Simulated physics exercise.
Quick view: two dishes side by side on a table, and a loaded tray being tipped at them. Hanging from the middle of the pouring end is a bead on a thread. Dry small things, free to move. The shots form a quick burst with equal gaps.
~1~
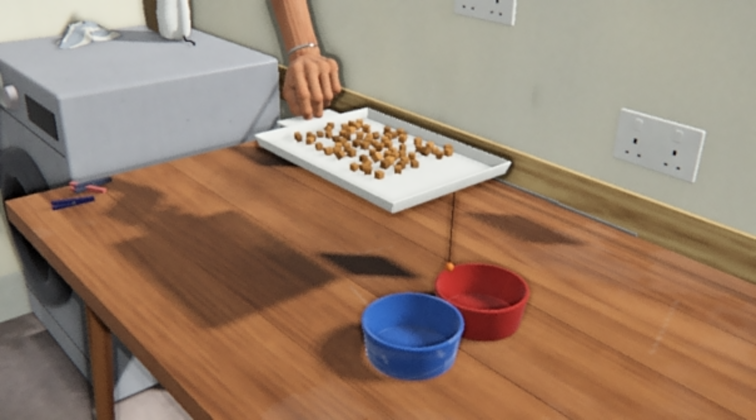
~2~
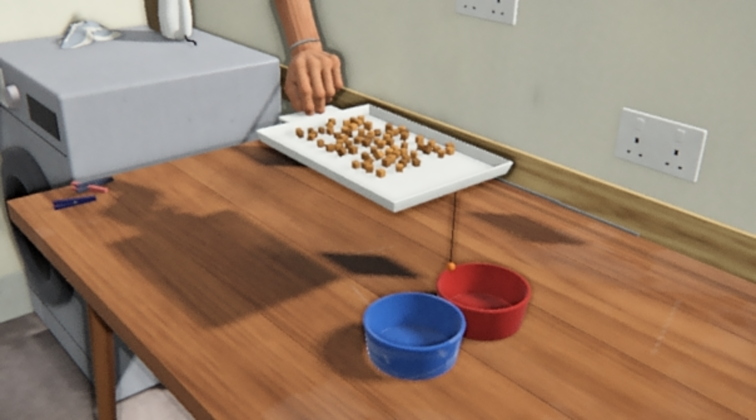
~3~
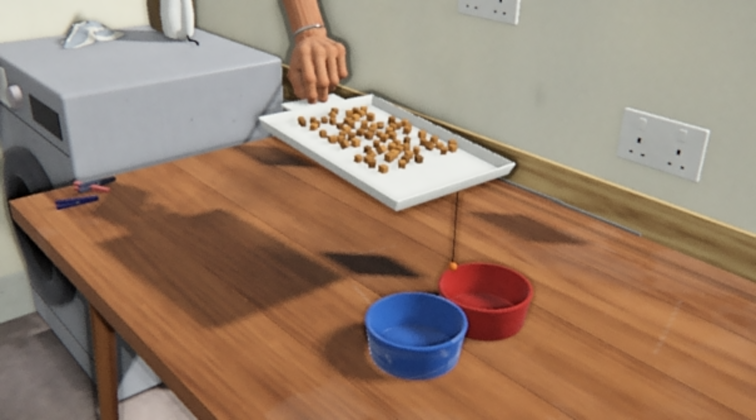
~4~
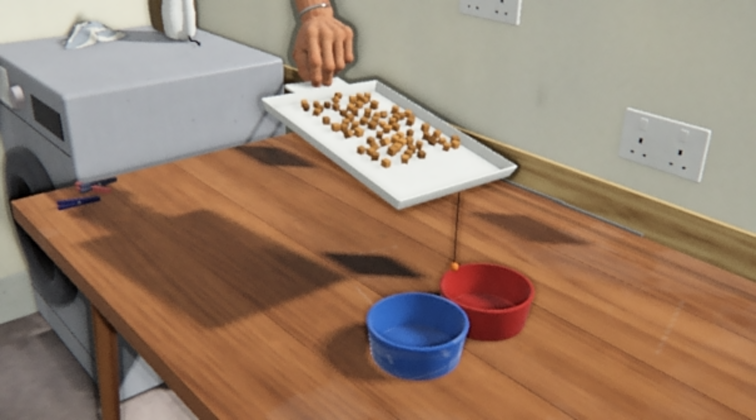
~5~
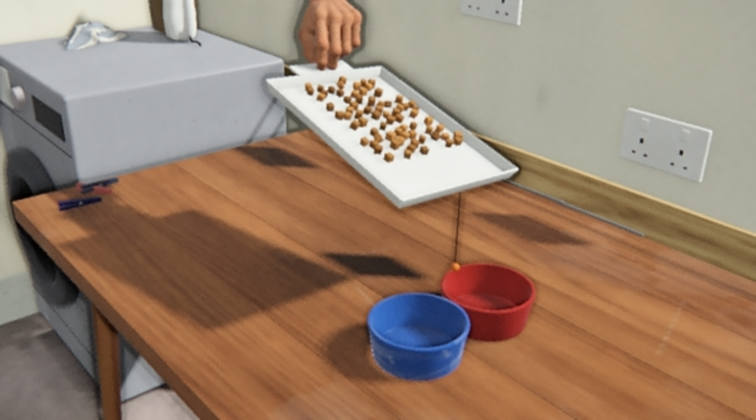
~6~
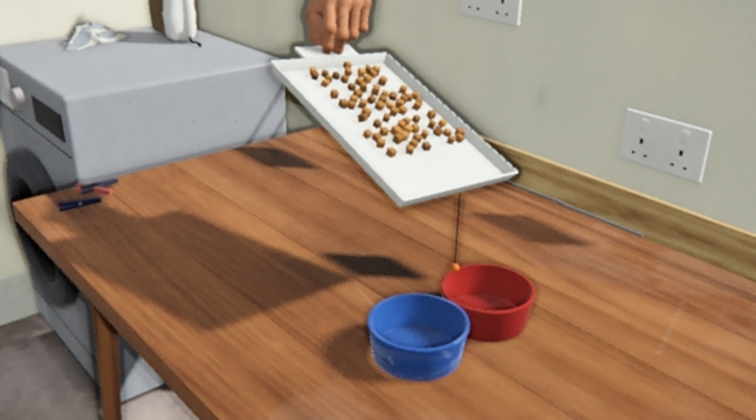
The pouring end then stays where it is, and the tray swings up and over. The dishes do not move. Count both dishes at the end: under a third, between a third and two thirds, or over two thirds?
The share caught is moderate, one third to two thirds.
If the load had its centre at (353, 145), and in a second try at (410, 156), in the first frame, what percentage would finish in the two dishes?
You'd get about 50 per cent first and about 50 per cent second.
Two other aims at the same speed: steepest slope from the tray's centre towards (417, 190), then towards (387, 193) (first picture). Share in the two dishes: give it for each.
You'd get 90 per cent the first time and 60 per cent the second time.
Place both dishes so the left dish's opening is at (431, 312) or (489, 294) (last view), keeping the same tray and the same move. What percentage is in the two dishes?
Roughly 70% on the first try and 80% on the second.
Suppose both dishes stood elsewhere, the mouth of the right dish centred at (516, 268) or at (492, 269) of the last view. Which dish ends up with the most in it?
Position 1 - the dish to the right; position 2 - the dish to the right.
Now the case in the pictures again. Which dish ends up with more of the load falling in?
More ends in the right dish.
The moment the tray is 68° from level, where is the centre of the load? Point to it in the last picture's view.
(490, 172).
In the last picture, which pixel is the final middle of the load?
Last view, centre at rest - approx. (526, 307).
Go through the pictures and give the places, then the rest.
The first frame shows corners of the pouring end at (393, 200) and (505, 162), level; middle of the load at (365, 146), brown sugar cubes; left dish at (447, 356); right dish at (515, 319); bead on its thread at (449, 267).
The second frame shows corners of the pouring end at (395, 200) and (507, 162), level; middle of the load at (366, 143).
The third frame shows corners of the pouring end at (398, 199) and (509, 163), tipped barely, lowest at the right corner; middle of the load at (369, 136).
The fourth frame shows corners of the pouring end at (400, 198) and (511, 165), tipped a little, lowest at the right corner; middle of the load at (372, 126).
The fifth frame shows corners of the pouring end at (403, 197) and (513, 168), tipped clearly, lowest at the right corner; middle of the load at (376, 116).
The sixth frame shows corners of the pouring end at (404, 197) and (513, 170), tipped clearly, lowest at the right corner; middle of the load at (379, 106); left dish at (453, 357); right dish at (521, 319).
Soon after the last picture, tray tipped steeply; most on the tray; about a quarter in the air.
A little later, tray tipped past a quarter turn; a small part on the tray; about a quarter in the right dish; about half outside both; about a quarter in the air.
Later still, tray tipped past a quarter turn; a stray few in the left dish; about a third in the right dish; about half outside both.
At rest, tray tipped past a quarter turn; a stray few in the left dish; about a third in the right dish; about half outside both.
